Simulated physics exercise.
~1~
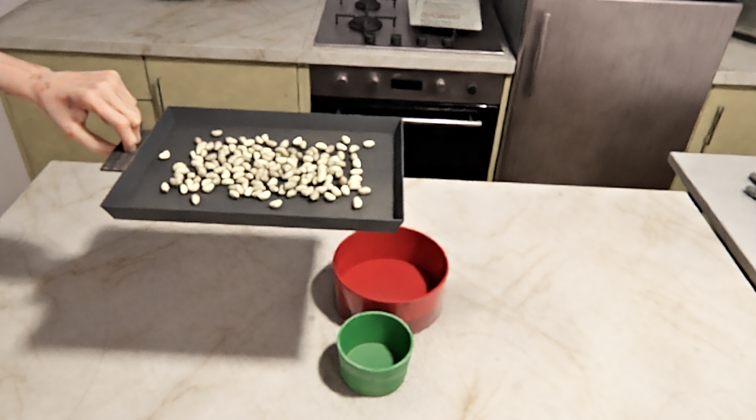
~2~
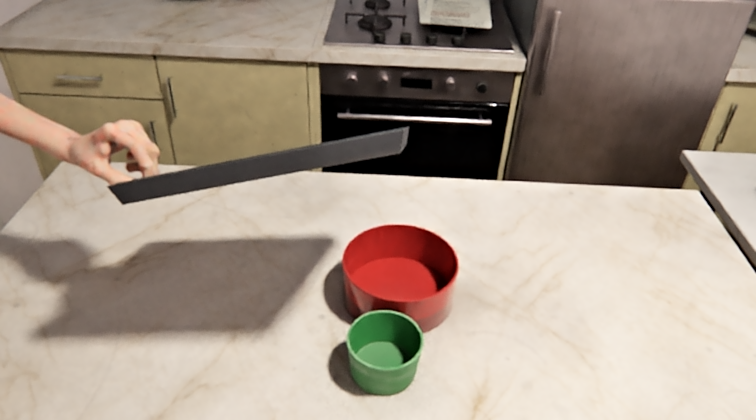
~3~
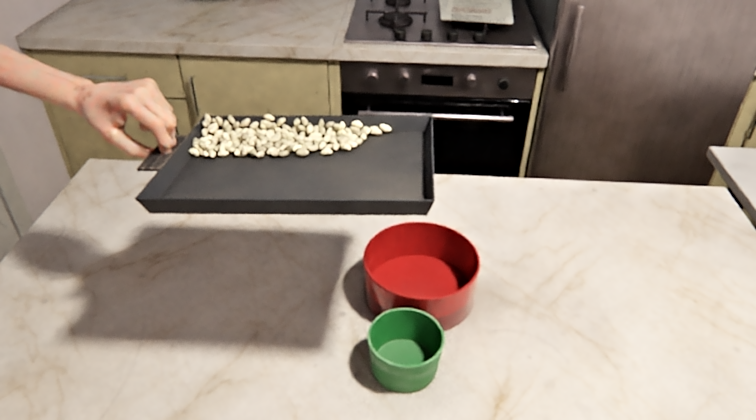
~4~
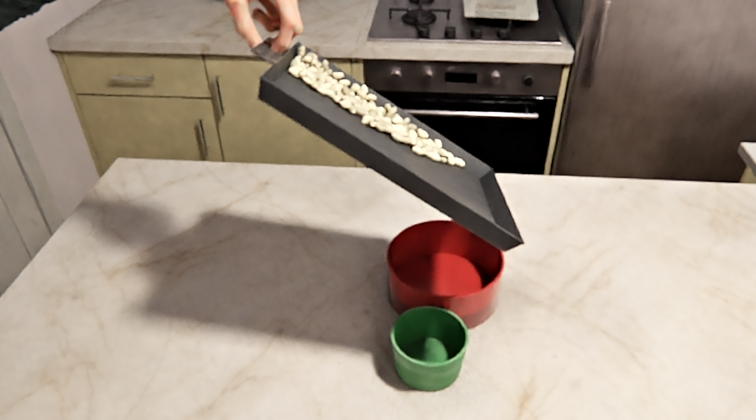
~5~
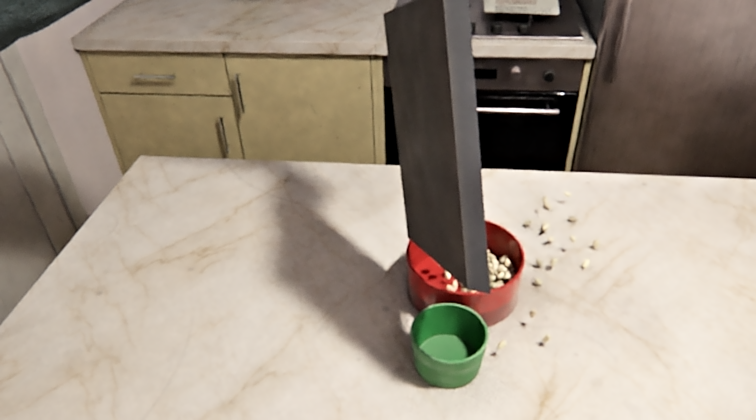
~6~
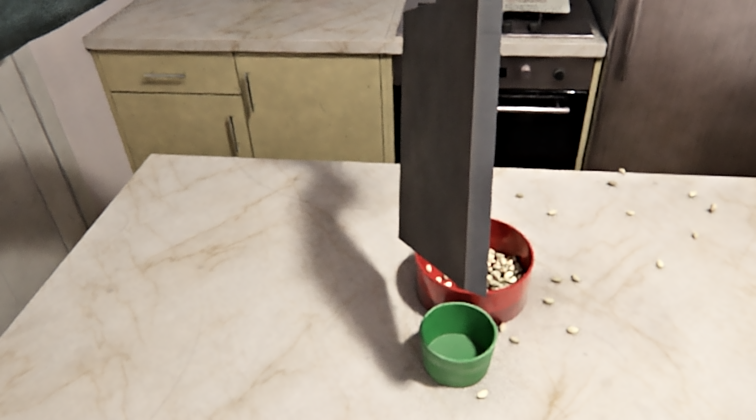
At the start, a hand holds a dark, shallow tray scattered with white beans above a marble-topped table, where a red pot and a smaller green dish stand. The hand tips the tray so that its underside shows and the beans are hidden, then brings it back level, with the beans now gathered along the far edge. Next the tray moves right and upwards, and its right side dips over the red pot. It tilts until nearly upright, and the beans pour down, some bouncing across the table. In the end, most lie in the red pot, a few are scattered outside, and the green dish stays empty.
